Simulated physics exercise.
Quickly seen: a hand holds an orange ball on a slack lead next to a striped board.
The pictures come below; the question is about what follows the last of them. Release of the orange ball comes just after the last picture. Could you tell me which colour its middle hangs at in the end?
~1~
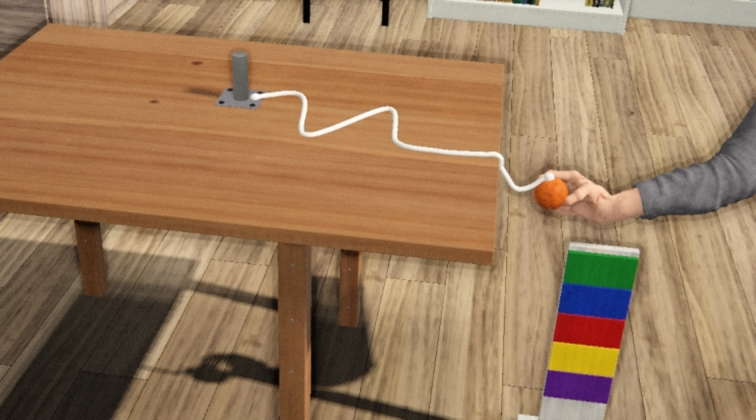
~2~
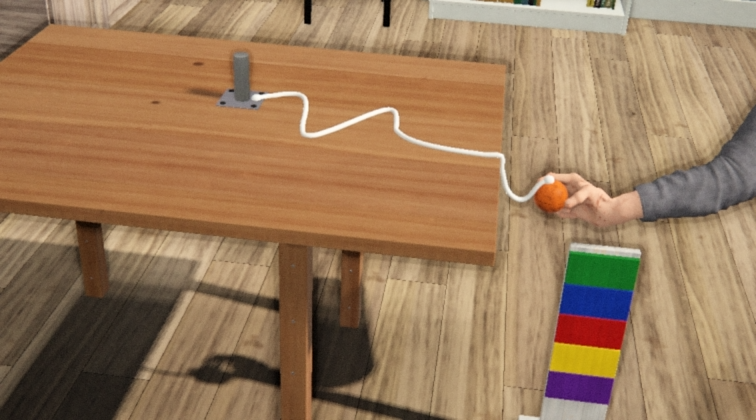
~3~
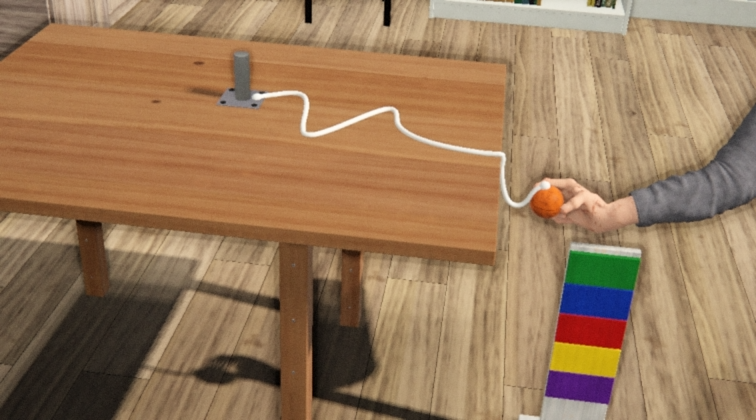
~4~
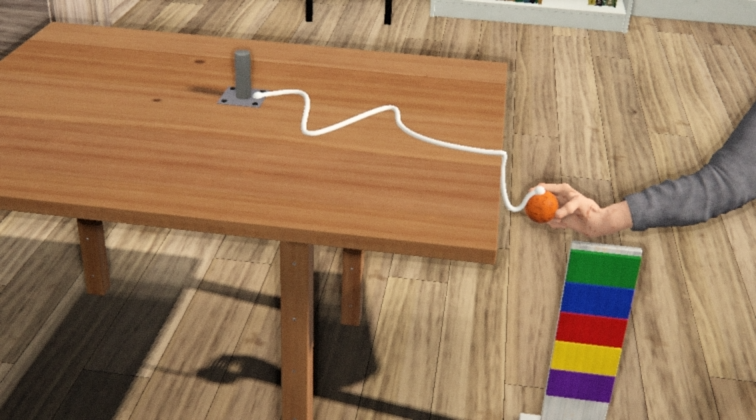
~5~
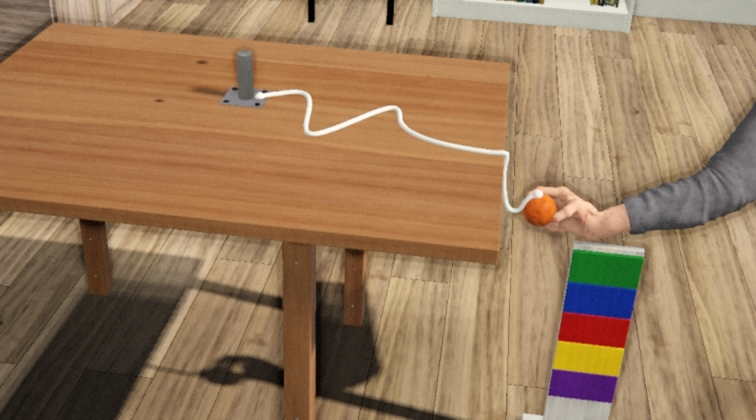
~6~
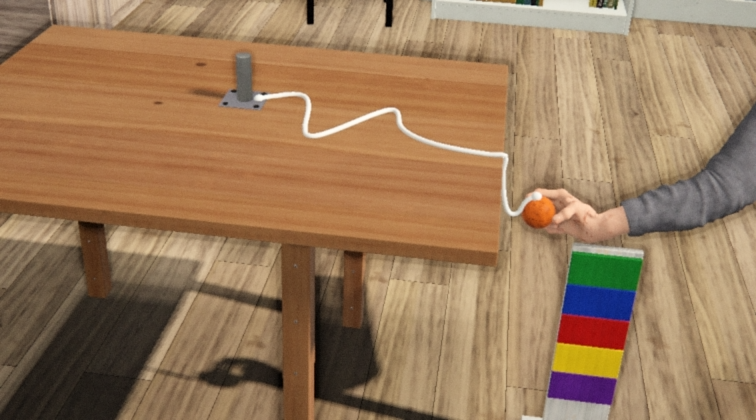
Its middle hangs at purple.
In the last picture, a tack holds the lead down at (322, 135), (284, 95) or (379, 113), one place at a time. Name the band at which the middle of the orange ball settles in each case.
Each in turn comes out as red, purple, blue.
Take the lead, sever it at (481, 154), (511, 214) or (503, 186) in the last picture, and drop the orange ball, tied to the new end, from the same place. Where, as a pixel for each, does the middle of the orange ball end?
Taking the tries in order gives (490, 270), (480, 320) and (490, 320).
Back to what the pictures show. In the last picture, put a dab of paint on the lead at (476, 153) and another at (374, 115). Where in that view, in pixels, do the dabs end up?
The first one ends up at (484, 248) and the second one at (478, 135).
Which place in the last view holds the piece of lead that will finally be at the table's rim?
Near pixel (394, 110).
Early on, ball near (457, 345); level with purple.
Midway, ball near (492, 360); level with purple.
Finally, ball near (474, 357); level with purple. The lead holds its middle at purple.
